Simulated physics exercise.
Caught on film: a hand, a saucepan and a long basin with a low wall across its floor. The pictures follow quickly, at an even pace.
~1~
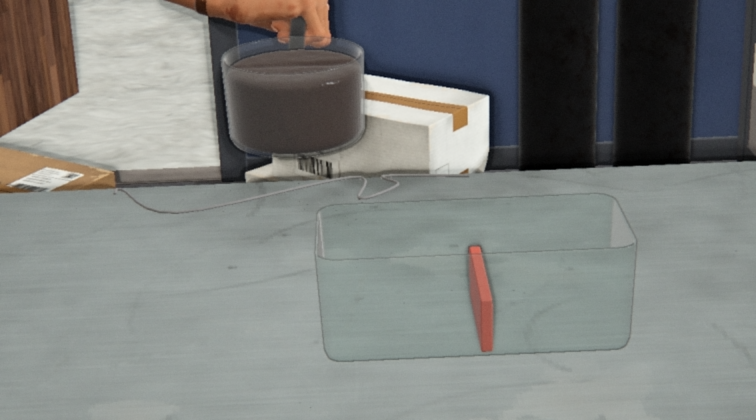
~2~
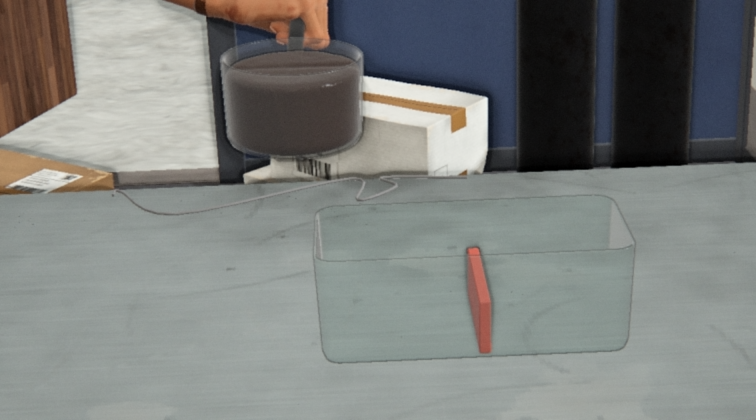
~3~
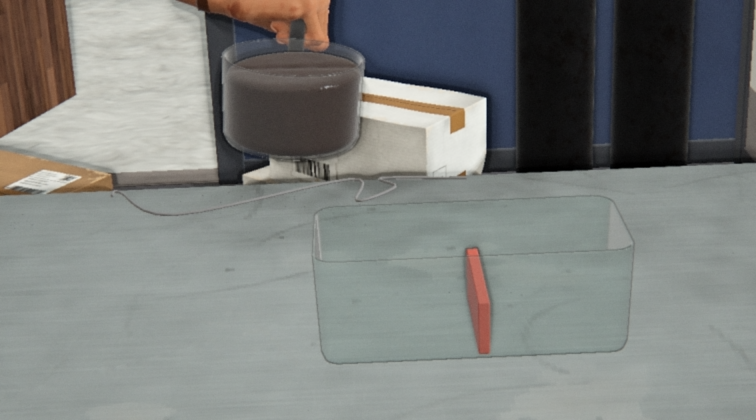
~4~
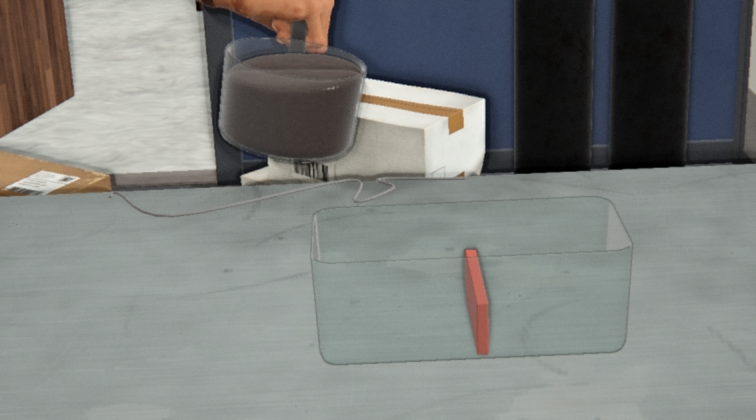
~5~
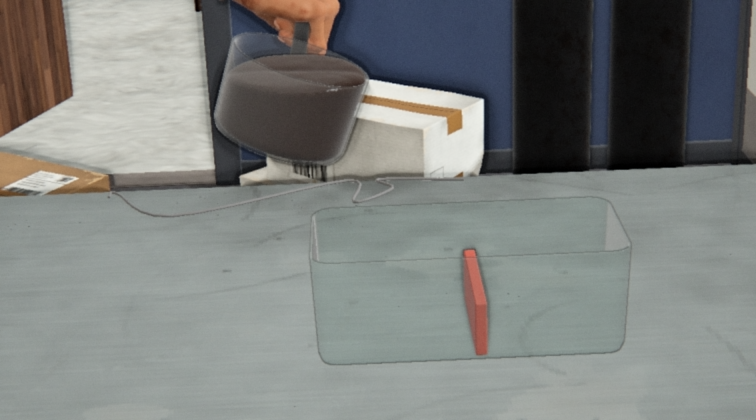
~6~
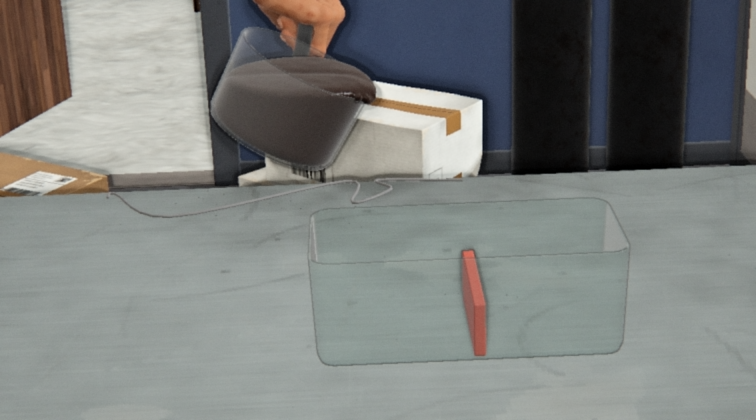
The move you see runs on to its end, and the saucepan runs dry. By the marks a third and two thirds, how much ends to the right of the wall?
It comes to under a third.
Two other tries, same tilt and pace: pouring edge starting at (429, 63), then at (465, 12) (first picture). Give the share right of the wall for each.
In turn 70 and 95 in a hundred.
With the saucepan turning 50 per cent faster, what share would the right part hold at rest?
It comes to 5 per cent or so.
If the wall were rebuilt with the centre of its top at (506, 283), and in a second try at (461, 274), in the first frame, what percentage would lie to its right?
The first gives 10 %, the second 20 %.
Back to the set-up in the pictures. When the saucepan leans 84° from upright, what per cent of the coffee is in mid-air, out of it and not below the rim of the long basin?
Close to 35 per cent.
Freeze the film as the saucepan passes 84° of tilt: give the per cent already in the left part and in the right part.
Left about 20, right about 0.
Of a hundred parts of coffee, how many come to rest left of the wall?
About 95 per cent.
A moment on, the tilt is 84° and 43 per cent is still to pour, 22 is left of the wall and 0 right of it.
Next, the tilt is 101° and 10 per cent is still to pour, 79 is left of the wall and 1 right of it.
Then the tilt is 101° and 2 per cent is still to pour, 91 is left of the wall and 3 right of it.
Later the tilt is 101° and 0 per cent is still to pour, 94 is left of the wall and 4 right of it.
At rest 94 per cent lies left of the wall, 4 right of it and 2 outside.
